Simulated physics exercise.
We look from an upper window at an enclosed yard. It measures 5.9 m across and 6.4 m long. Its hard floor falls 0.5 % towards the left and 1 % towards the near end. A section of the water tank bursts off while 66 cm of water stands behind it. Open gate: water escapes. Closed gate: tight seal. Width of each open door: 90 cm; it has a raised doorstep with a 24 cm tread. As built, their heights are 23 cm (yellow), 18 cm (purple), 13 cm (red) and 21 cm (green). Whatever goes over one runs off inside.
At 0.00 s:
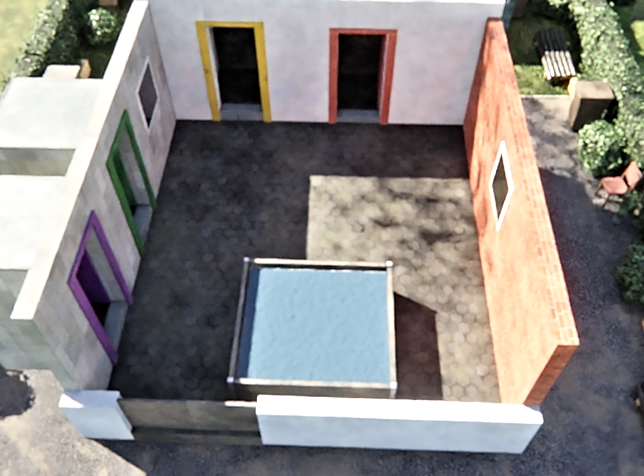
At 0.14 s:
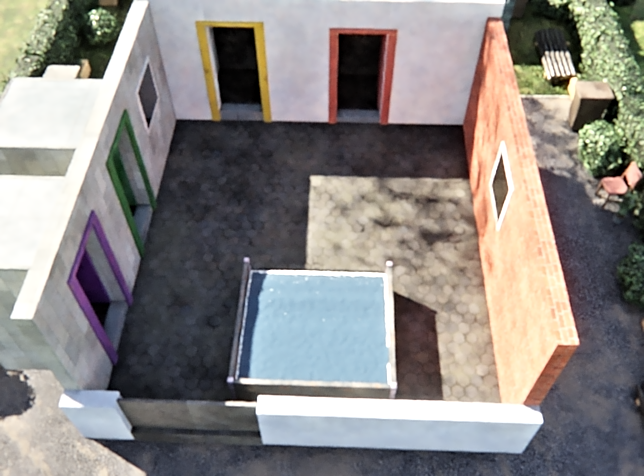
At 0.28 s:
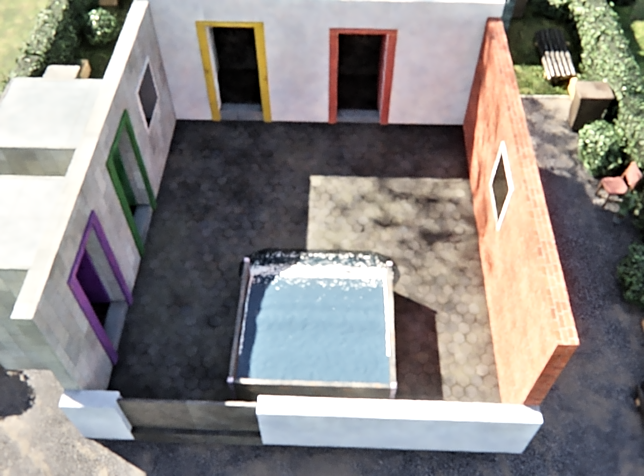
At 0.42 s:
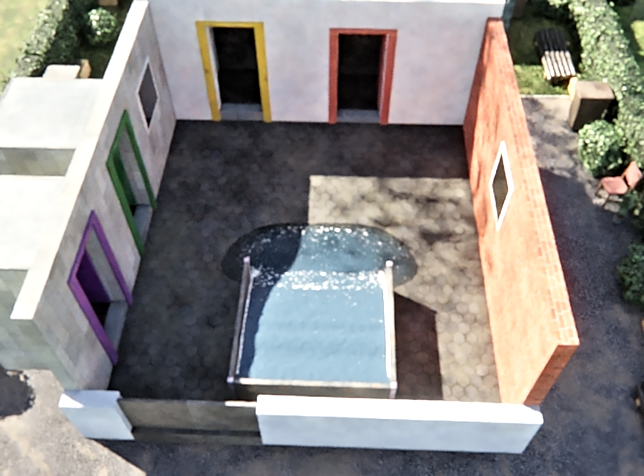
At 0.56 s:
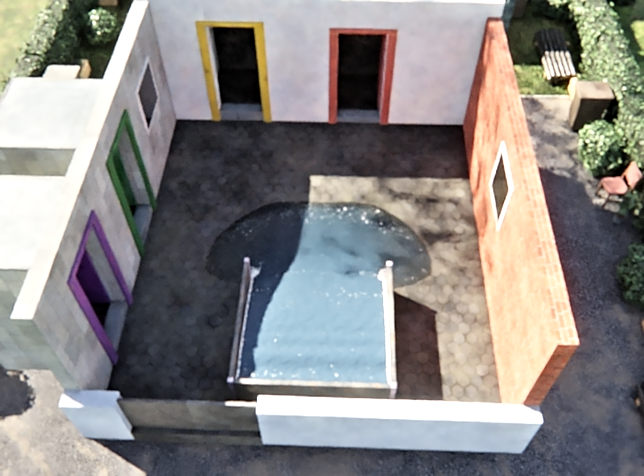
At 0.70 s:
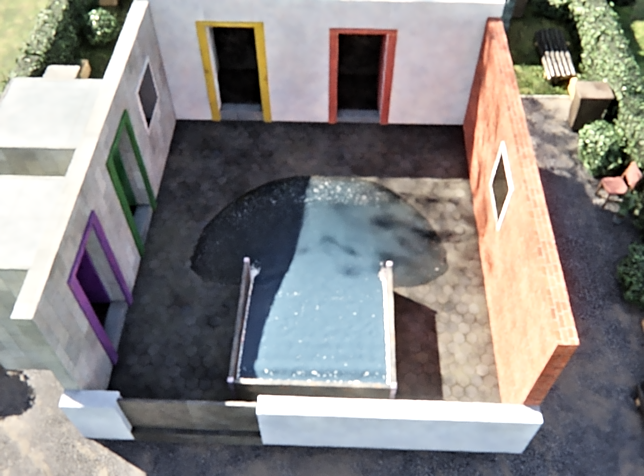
Water pours out over the far side of the tank and spreads across the yard floor.
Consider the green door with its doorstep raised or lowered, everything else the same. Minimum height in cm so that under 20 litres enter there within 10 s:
6.5 cm.
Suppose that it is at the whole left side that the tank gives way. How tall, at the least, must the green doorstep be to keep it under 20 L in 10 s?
Roughly 12.5 cm.
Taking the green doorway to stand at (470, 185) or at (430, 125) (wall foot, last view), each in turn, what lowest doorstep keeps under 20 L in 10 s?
In turn: About 10.0 cm, about 19 cm.
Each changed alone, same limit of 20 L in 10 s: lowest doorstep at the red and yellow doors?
You'd want some 22 cm at red and some 17 cm at yellow.
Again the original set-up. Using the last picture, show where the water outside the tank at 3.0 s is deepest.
Check close to (203, 122).
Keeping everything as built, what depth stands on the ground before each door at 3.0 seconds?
In cm - yellow: 21, purple: 0, red: 24, green: 4.
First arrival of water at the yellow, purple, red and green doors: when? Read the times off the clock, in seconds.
Arrival: Yellow 1.5 s, purple 5.0 s, red 1.2 s, green 1.8 s.
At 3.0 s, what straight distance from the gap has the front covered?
5.0 metres.
After 1.4 s water covers 55 % of the floor, deepest (26 cm) near (285, 277); it has not reached the green door.
After 3.0 s water covers 65 % of the floor, deepest (36 cm) near (203, 122); 4 cm at the green door, 0 litres in over its 21 cm doorstep.
After 10.0 s water covers 100 % of the floor, deepest (22 cm) near (248, 420); 8 cm at the green door, 0 litres in over its 21 cm doorstep.
At the green door as built, the water arrived by 1.8 s and peaked near 11 cm at 4.6 s.
Run again over the same 10 s with other heights there, 31 litres in over 5.5 cm, 11 litres over 7.5 cm. The limit of 20 litres is kept from about 6.5 cm up.
